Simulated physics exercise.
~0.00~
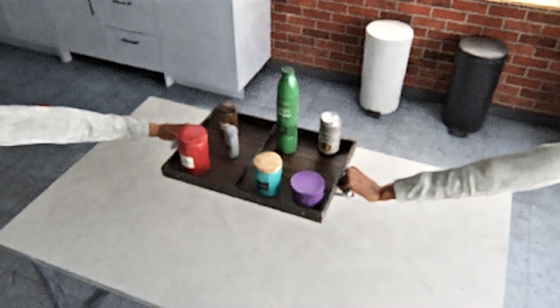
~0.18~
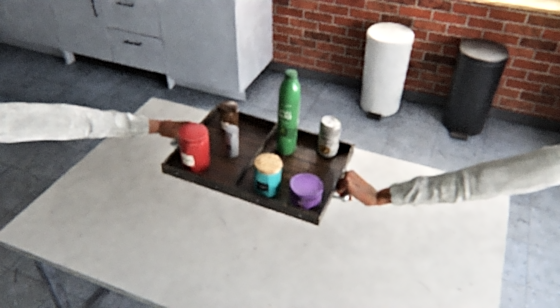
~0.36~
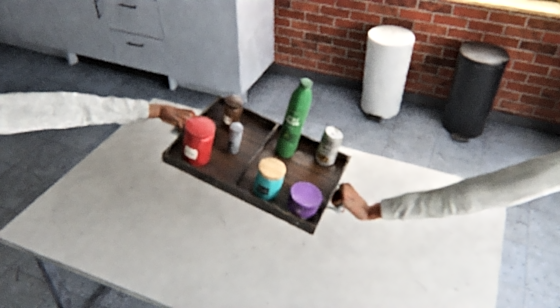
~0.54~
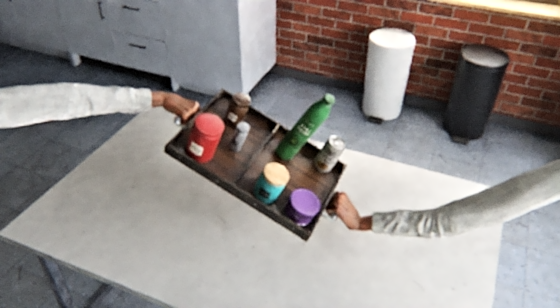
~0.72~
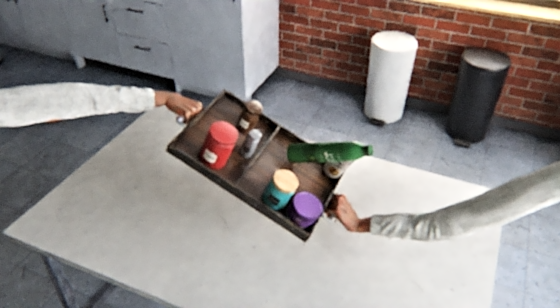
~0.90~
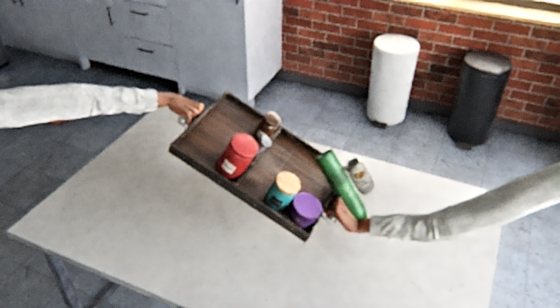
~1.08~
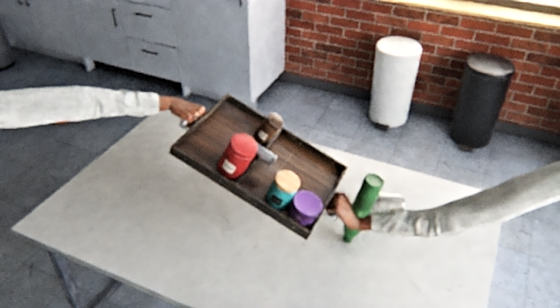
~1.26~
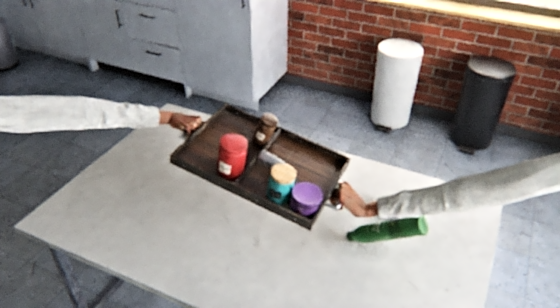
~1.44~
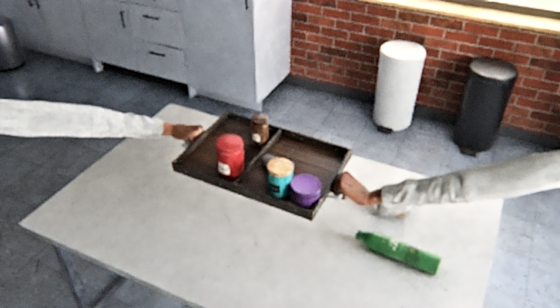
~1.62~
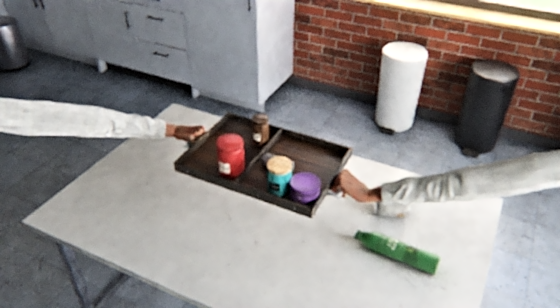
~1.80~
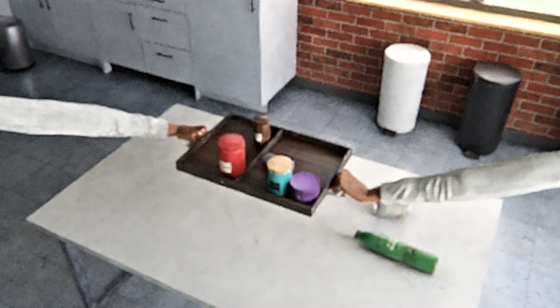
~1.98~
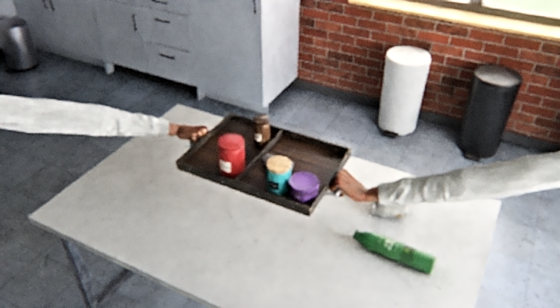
A dark wooden tray is held by two hands in pale sleeves above a white table, seen from above in a room with grey cabinets, a brick wall and two bins. It carries a tall green bottle near the back, a red jar and small brown and grey containers at left, and a whitish can, turquoise jar and purple tub at right. The tray tips down to the right, and the bottle and can topple over that edge. The grey container falls over while the red jar slides slightly. The tray levels, still holding the jars and tub, with the bottle lying on the table.
